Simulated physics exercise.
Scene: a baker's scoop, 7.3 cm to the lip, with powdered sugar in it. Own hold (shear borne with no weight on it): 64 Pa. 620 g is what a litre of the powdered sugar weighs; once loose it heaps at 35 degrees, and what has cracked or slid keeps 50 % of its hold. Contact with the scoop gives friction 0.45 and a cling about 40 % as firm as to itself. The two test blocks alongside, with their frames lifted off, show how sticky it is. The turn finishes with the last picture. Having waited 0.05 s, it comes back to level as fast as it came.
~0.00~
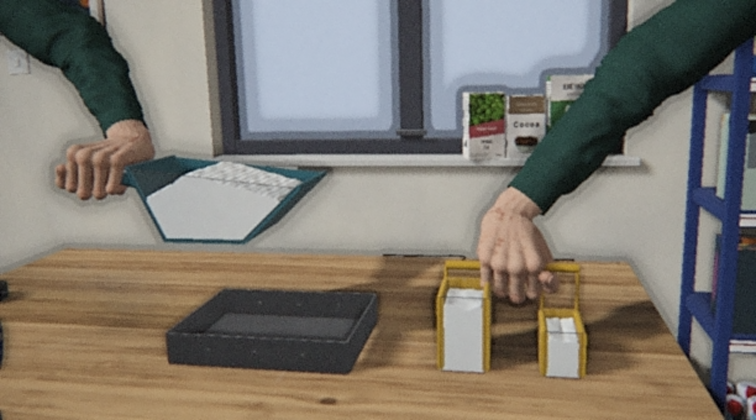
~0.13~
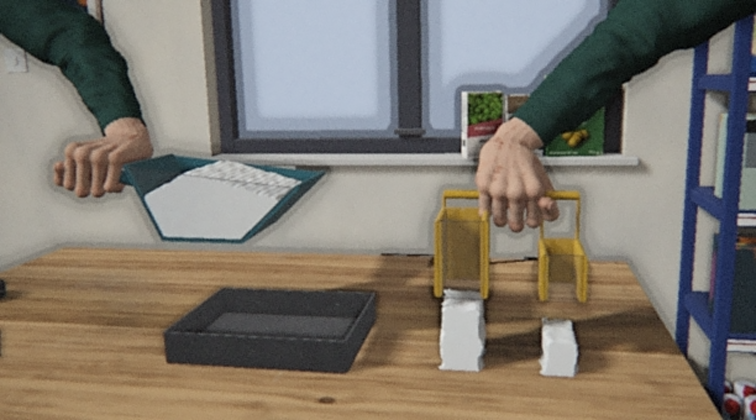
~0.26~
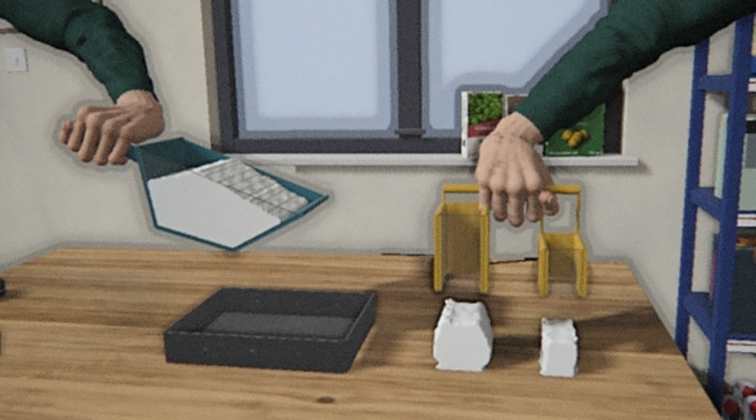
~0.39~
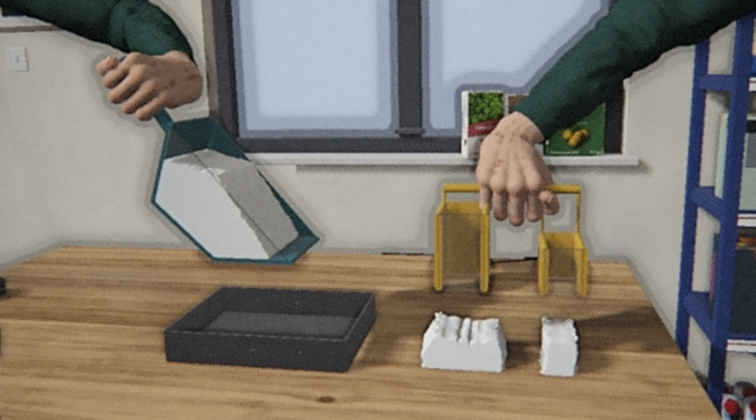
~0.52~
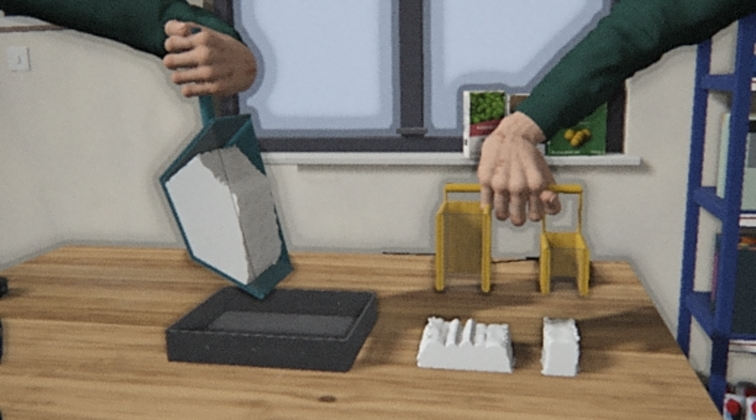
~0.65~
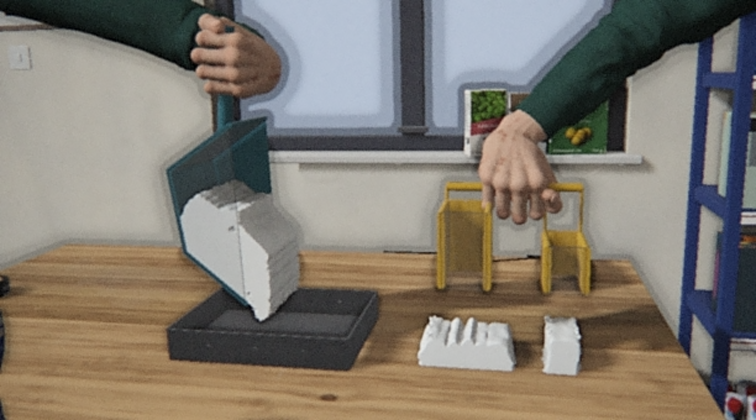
In the video, a hand lifts yellow holders off two white powder blocks, and the taller one slumps while the smaller keeps its shape; another hand tilts a teal scoop steeply above a dark tray, its powder sliding lipward.
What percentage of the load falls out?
Roughly 77 %.
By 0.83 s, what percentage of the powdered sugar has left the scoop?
Roughly 65 per cent.
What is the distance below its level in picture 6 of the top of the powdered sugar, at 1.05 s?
The gap comes to some 2.5 centimetres.
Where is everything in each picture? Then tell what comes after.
In the first frame, lip at (296, 186), tilt 0 degrees; top of the powdered sugar at (192, 175); blocks stand 8.9 cm, 4.9 cm (left to right).
In the second frame, lip at (295, 186), tilt 0 degrees; top of the powdered sugar at (186, 174); blocks stand 8.5 cm, 4.8 cm (left to right).
In the third frame, lip at (299, 213), tilt 15 degrees; top of the powdered sugar at (195, 172); blocks stand 6.9 cm, 4.8 cm (left to right).
In the fourth frame, lip at (290, 260), tilt 43 degrees; top of the powdered sugar at (167, 162); blocks stand 4.6 cm, 4.8 cm (left to right).
In the fifth frame, lip at (262, 294), tilt 71 degrees; top of the powdered sugar at (196, 159); blocks stand 4.0 cm, 4.8 cm (left to right).
In the sixth frame, lip at (247, 301), tilt 82 degrees; top of the powdered sugar at (202, 197); blocks stand 4.0 cm, 4.8 cm (left to right).
After 0.83 s, the scoop is at 72 degrees and 63 % has left it.
After 1.05 s, the scoop is at 26 degrees and 77 % has left it.
After 1.26 s, the scoop is at 0 degrees and 77 % has left it.
After 1.47 s, the scoop is at 0 degrees and 77 % has left it.
After 1.58 s, at the end, the scoop is at 0 degrees and 77 % has left it.
